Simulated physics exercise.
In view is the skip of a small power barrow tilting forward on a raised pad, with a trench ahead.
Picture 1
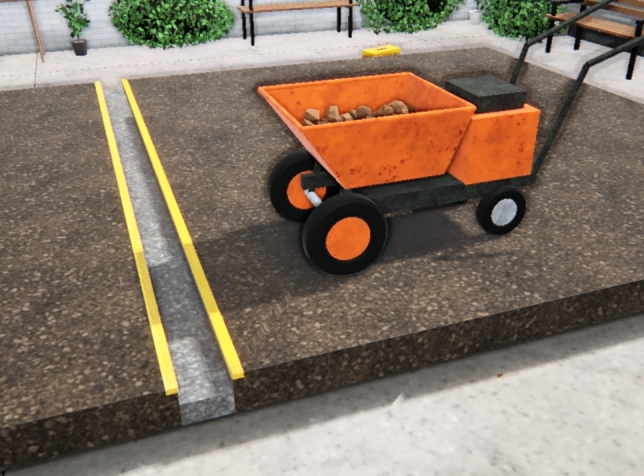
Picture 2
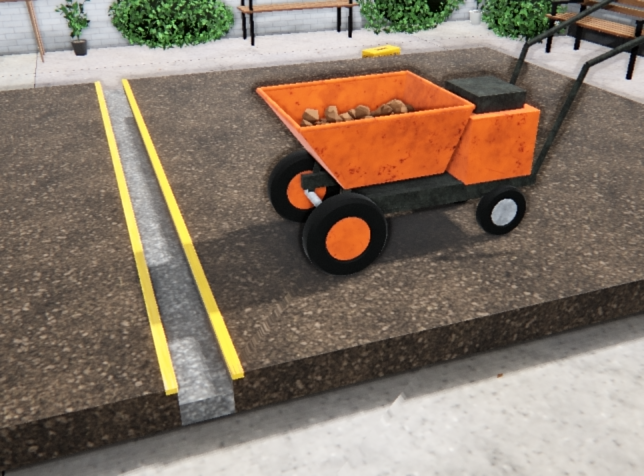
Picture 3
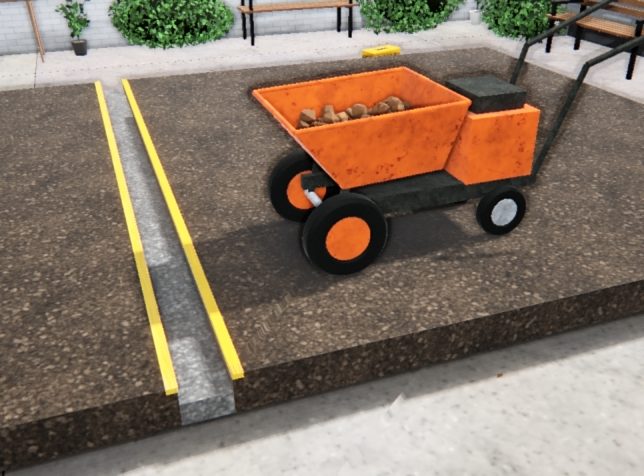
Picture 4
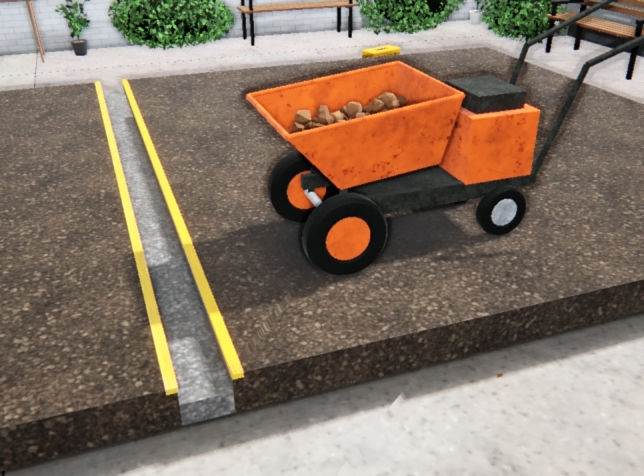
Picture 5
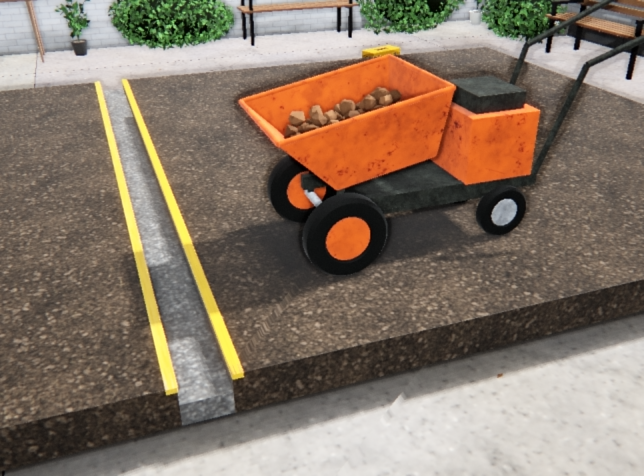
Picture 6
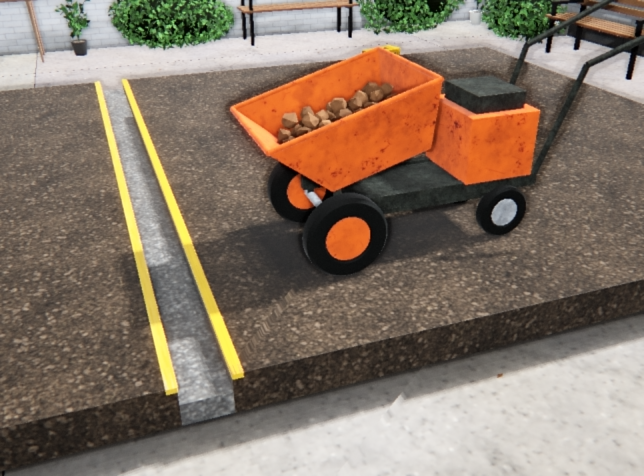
Orange skip of a small power barrow slowly tilting forward to the left, carrying brown clods beside a narrow yellow-edged trench.
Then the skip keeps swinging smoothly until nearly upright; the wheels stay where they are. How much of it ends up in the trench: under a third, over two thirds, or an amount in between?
In between.
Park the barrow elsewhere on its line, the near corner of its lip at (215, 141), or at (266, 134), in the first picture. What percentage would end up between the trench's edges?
0 and 50 in a hundred, in that order.
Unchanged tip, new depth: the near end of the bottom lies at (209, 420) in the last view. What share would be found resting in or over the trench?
I'd guess about 70 %.
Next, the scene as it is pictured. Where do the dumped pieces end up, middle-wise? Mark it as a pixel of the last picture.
The centre settles at about (171, 267).
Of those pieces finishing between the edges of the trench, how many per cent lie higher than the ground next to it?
Roughly 45 %.
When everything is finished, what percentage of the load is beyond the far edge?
Roughly 10 per cent of the load.
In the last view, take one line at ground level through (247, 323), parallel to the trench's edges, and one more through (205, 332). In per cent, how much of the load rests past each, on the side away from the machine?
I'd say about 70 and about 50 in a hundred.
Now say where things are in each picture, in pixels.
The first picture shows lip of the skip (302, 130), level; top of the load (368, 125), clay clods; first edge of the trench (220, 328); far edge (160, 341), the trench under half as wide as the skip, and shallow for its width.
The second picture shows lip of the skip (300, 131), level; top of the load (367, 124).
The third picture shows lip of the skip (295, 133), tipped barely; top of the load (394, 118).
The fourth picture shows lip of the skip (288, 138), tipped a little; top of the load (392, 118).
The fifth picture shows lip of the skip (279, 144), tipped a little; top of the load (385, 113).
The sixth picture shows lip of the skip (269, 153), tipped clearly; top of the load (393, 102); first edge of the trench (220, 328); far edge (160, 341).
Just after the last frame, skip tipped steeply; every one in the skip.
A moment on, skip tipped right over; the larger part in the skip; just a few short of the trench; about a tenth in or heaped over the trench; just a few falling.
Further on, skip tipped right over; roughly a quarter in the skip; about a tenth short of the trench; roughly half in or heaped over the trench; about a tenth beyond it.
When it is over, skip tipped right over; roughly a quarter in the skip; about a tenth short of the trench; roughly half in or heaped over the trench; about a tenth beyond it.
